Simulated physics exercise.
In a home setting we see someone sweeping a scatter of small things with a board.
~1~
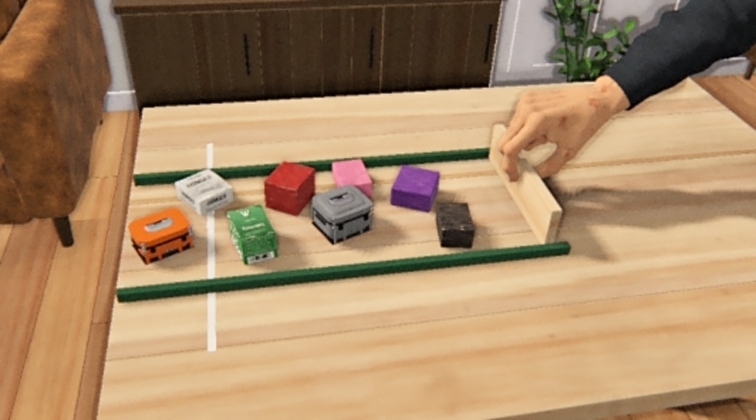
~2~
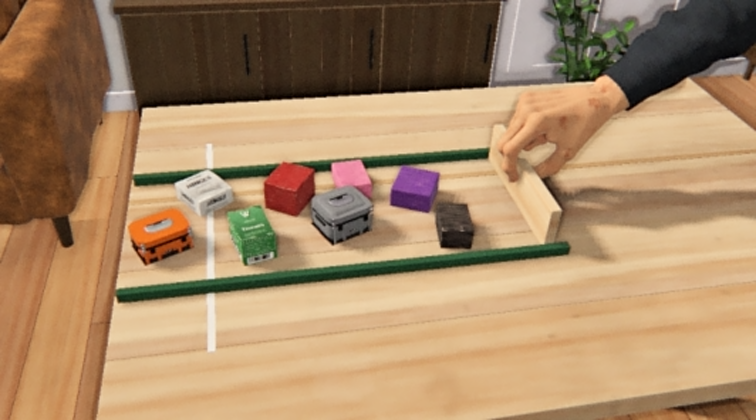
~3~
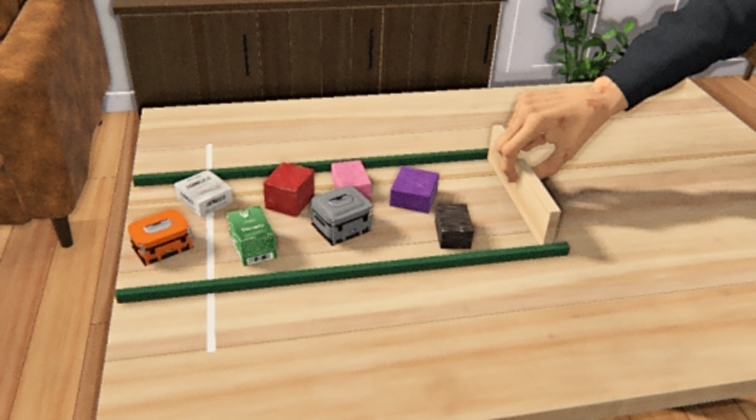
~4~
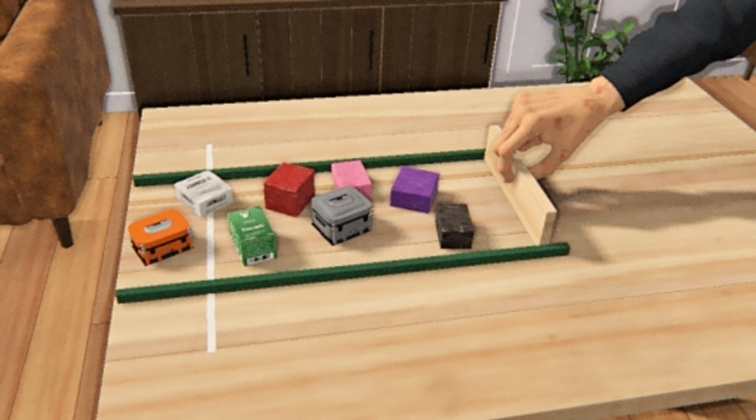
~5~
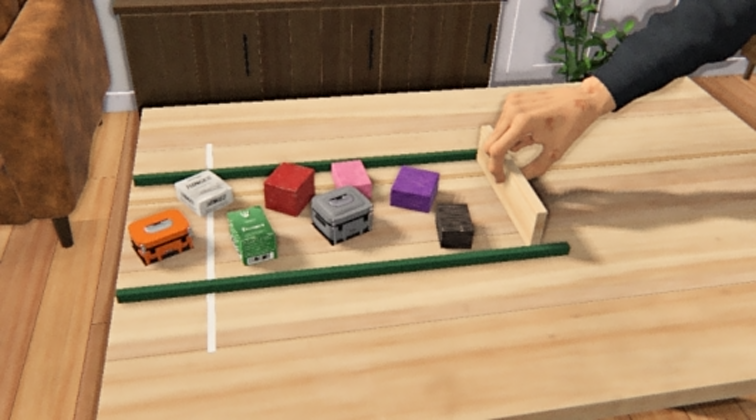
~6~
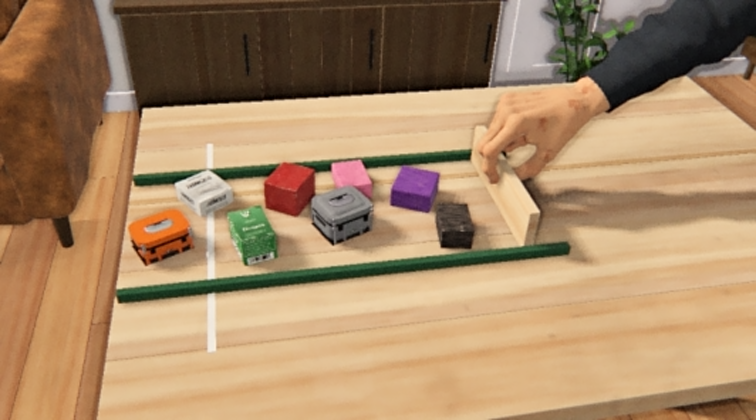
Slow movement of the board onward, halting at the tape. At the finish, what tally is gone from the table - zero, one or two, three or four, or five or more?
The tally gone is three or four.
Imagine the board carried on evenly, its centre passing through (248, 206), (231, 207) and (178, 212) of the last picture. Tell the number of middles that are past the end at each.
Middles past end - pos 1: 1, pos 2: 2, pos 3: 5.
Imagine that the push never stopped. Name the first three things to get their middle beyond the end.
Earliest first - the orange case, the white box, the green box.
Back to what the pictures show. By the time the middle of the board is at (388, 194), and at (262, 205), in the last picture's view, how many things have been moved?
Counts: 5, 8.
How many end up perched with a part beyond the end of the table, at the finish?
Overhanging: 2.
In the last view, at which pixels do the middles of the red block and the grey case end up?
First object about (142, 198); second object about (138, 237).
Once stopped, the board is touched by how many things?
That makes 3.
Soon after, none off yet; orange case at rest near (161, 236); white box at rest near (205, 193); green box at rest near (252, 235).
After that, none off yet; orange case at rest near (161, 236); white box at rest near (205, 193); green box displaced a little near (232, 242).
And then, none off yet; orange case displaced about its own width near (124, 239); white box displaced about its own width near (147, 196); green box displaced well along near (157, 258).
In the end, the number that fall off is three or four; gone, green box, white box and orange case.
